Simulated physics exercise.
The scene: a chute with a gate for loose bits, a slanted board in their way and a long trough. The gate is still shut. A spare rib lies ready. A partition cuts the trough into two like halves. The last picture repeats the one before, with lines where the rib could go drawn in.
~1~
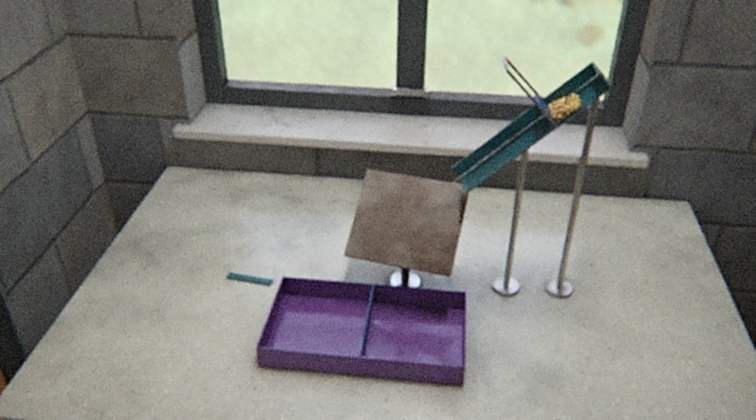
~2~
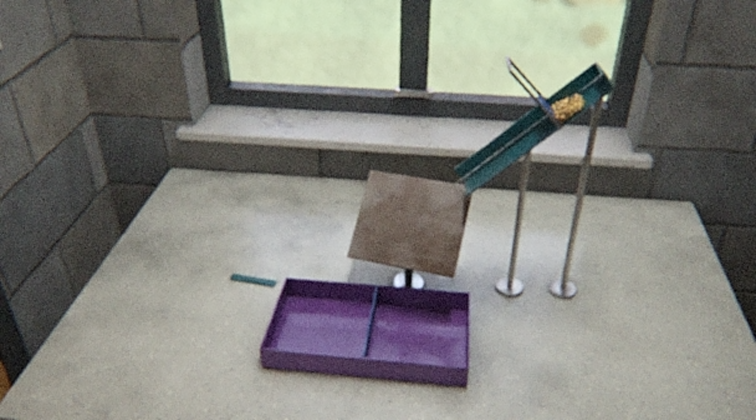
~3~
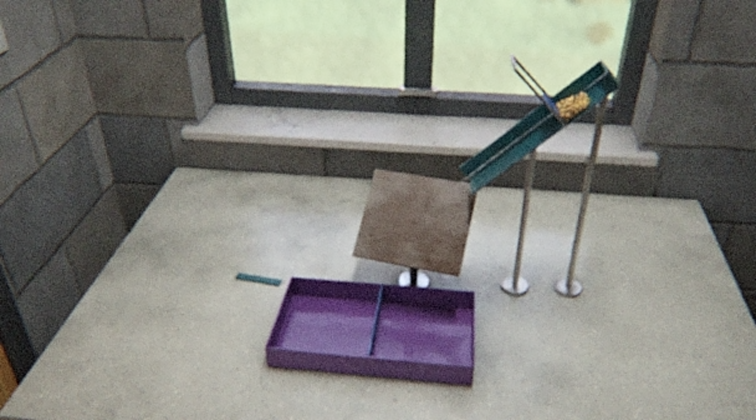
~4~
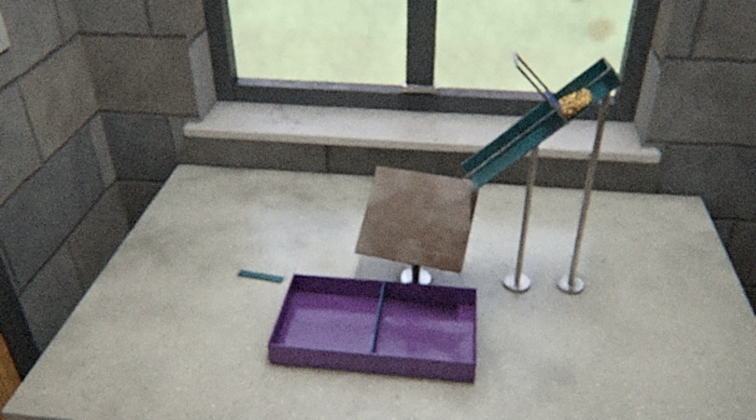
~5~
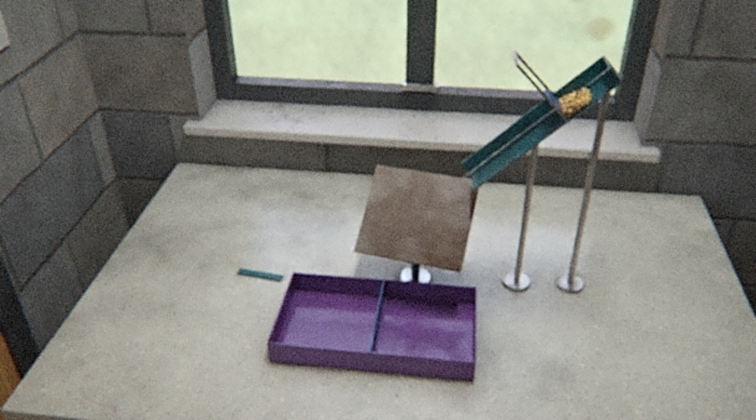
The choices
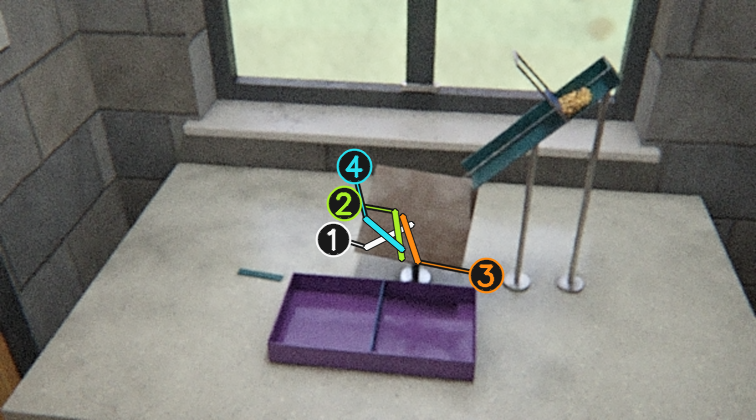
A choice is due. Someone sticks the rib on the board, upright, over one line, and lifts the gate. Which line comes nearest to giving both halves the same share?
1 is best.
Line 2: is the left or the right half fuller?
Right.
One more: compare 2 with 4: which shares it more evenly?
4.
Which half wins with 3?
The right half.
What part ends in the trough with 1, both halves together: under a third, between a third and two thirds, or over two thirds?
It is over two thirds.
On the marked copy, line 1 from (411, 224) to (366, 247); line 2 from (395, 211) to (401, 258); line 3 from (402, 216) to (417, 261); line 4 from (366, 219) to (402, 249).
Choosing 1, of what is caught, about half in the left half, about half in the right.
Choosing 2, of what is caught, a stray few in the left half, nearly all in the right.
Choosing 3, of what is caught, a small part in the left half, nearly all in the right.
Choosing 4, of what is caught, about a quarter in the left half, most in the right.
